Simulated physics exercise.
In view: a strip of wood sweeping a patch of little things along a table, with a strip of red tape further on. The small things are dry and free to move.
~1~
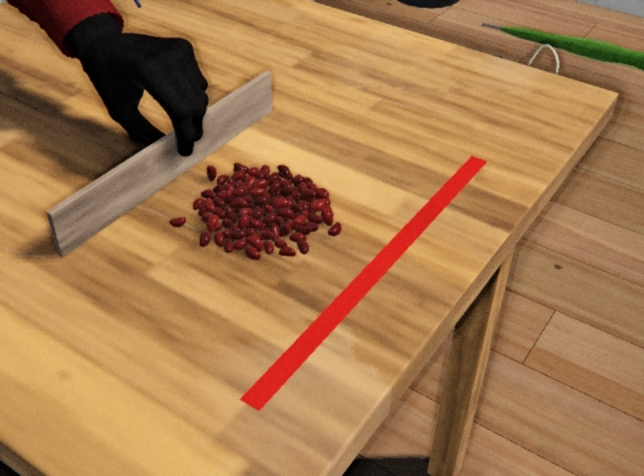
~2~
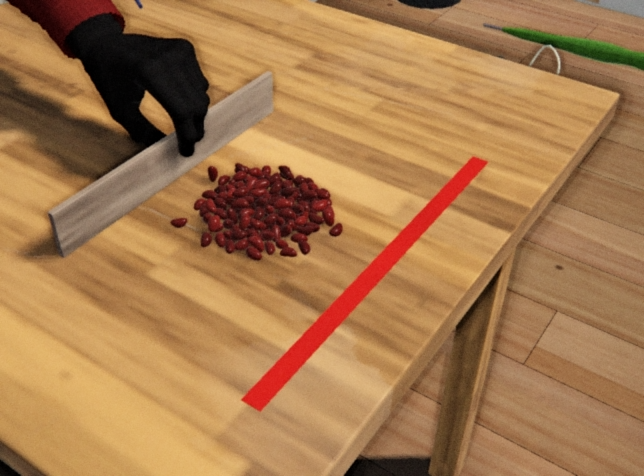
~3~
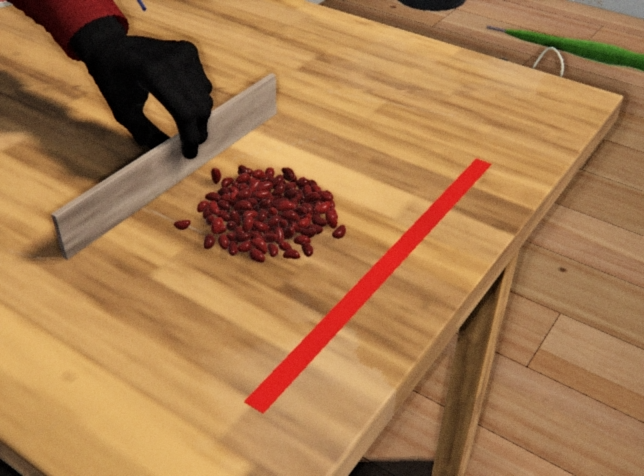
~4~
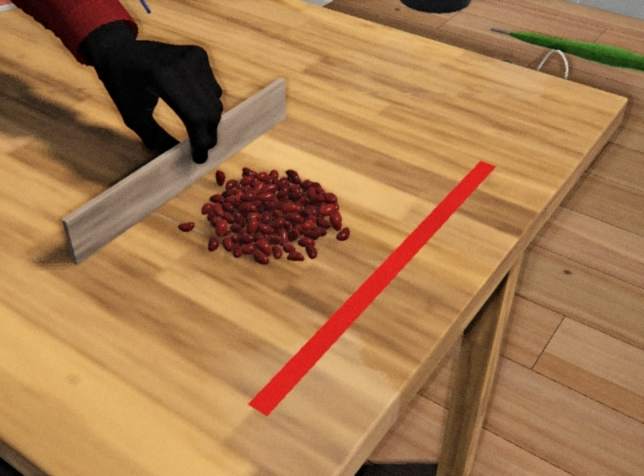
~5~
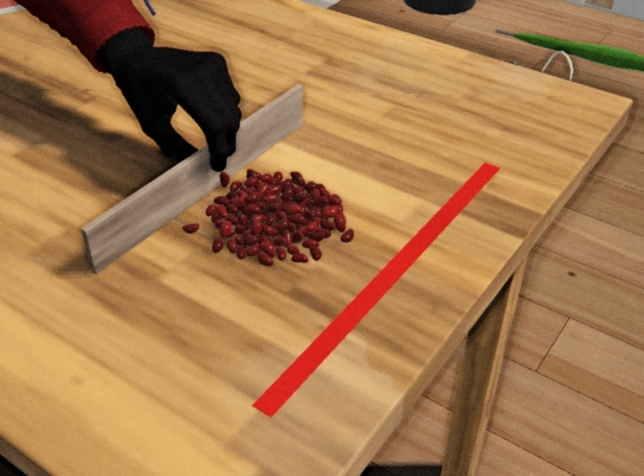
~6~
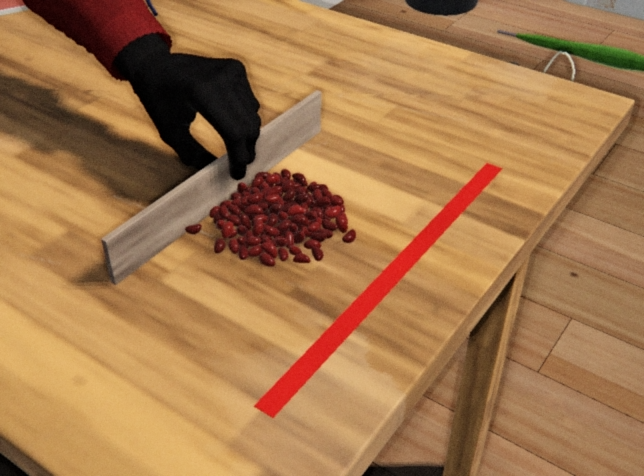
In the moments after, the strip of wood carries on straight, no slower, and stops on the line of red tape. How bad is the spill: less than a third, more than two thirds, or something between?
Lost: Under a third of the heap.
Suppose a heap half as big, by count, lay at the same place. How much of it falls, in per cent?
About 10 per cent.
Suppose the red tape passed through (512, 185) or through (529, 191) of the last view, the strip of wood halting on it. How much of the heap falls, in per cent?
Roughly 70 per cent, and 90 per cent.
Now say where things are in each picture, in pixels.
In the first frame, strip of wood near (72, 222), at rest; red tape near (471, 168), about a palm's width from the edge; edge at (458, 302); the heap near (262, 211), kidney beans.
In the second frame, strip of wood near (73, 222), at rest.
In the third frame, strip of wood near (77, 224), at rest; the heap near (267, 214).
In the fourth frame, strip of wood near (87, 229).
In the fifth frame, strip of wood near (106, 238); the heap near (275, 218).
In the sixth frame, strip of wood near (126, 249); red tape near (486, 175); edge at (473, 310); the heap near (277, 218), only a few pushed along.
Shortly afterwards, strip of wood still moving, near (315, 194); heap all on the table, its front near (411, 266).
Next, strip of wood stopped at the red tape; heap a little over the edge.
Some moments later, strip of wood stopped at the red tape; heap near a quarter over the edge.
In the end, strip of wood stopped at the red tape; heap near a quarter over the edge.
